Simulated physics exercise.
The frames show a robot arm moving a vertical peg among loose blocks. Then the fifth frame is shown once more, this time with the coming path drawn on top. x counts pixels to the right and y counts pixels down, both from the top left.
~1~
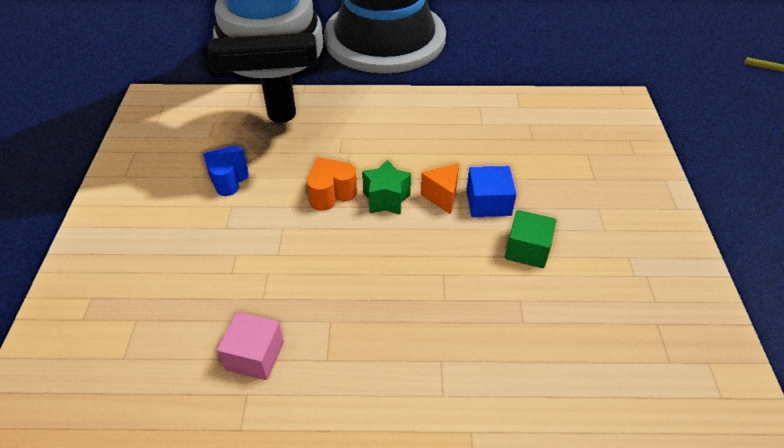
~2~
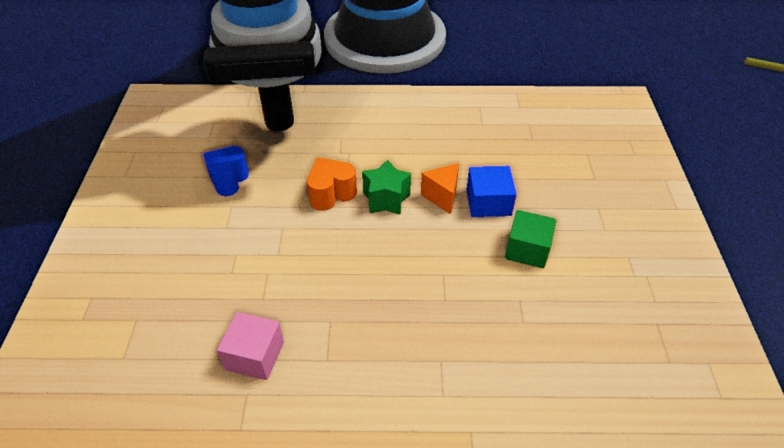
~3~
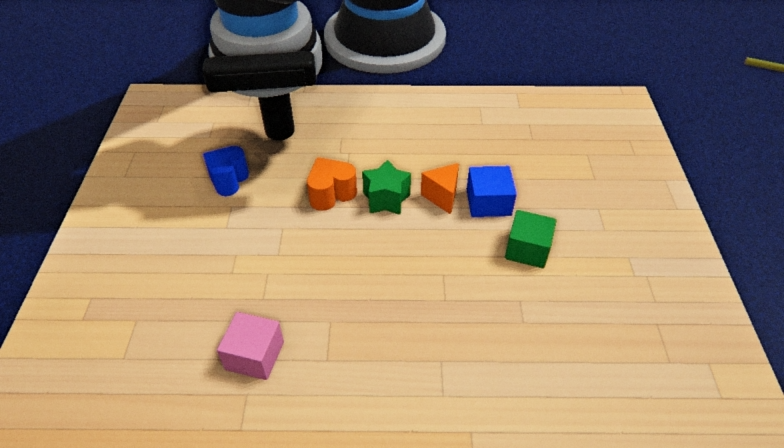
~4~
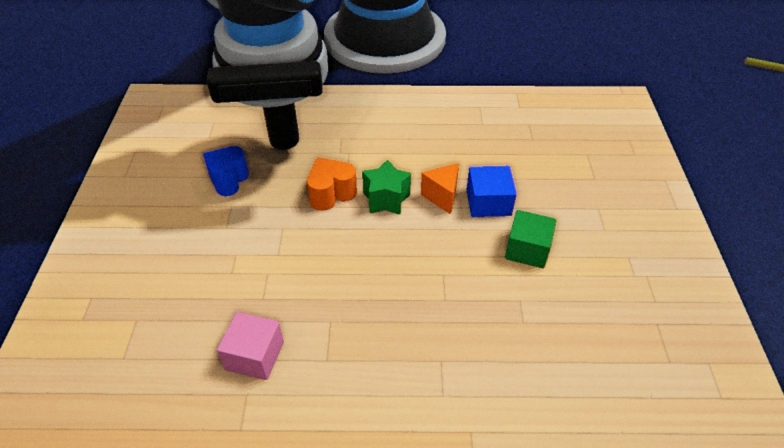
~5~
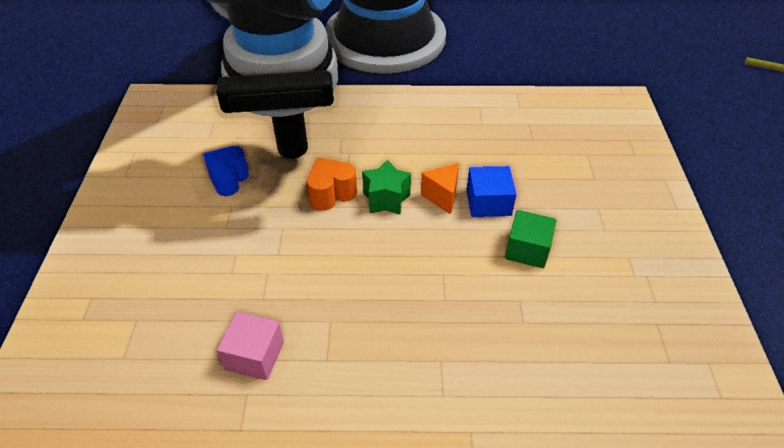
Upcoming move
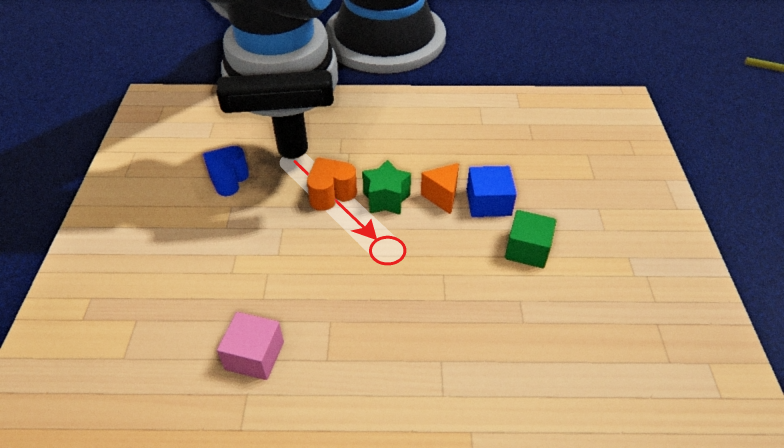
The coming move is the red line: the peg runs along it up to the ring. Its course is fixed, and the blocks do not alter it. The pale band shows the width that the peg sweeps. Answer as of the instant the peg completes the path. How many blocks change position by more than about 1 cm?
One gets moved.
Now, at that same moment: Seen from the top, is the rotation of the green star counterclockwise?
Answer: Yes.
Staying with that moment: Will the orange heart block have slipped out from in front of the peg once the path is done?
Going by the path, no.
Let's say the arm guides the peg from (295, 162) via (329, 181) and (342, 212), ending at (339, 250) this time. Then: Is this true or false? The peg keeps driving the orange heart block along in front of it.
True.
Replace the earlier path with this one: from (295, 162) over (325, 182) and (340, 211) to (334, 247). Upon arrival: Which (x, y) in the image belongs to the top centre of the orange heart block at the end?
Around pixel (366, 238).
The drawn path runs in a line from (295, 162) to (388, 250).
On the path given first. One third of the way, peg at (322, 178); orange heart block at (345, 184), turned 30° clockwise.
Two thirds of the way, peg at (353, 207); orange heart block at (378, 216), turned 30° clockwise; green star at (391, 179), turned 25° anticlockwise.
At the end, peg at (388, 239); blue heart block not moved; orange heart block at (418, 248), turned 25° clockwise; green star at (391, 179), turned 25° anticlockwise.
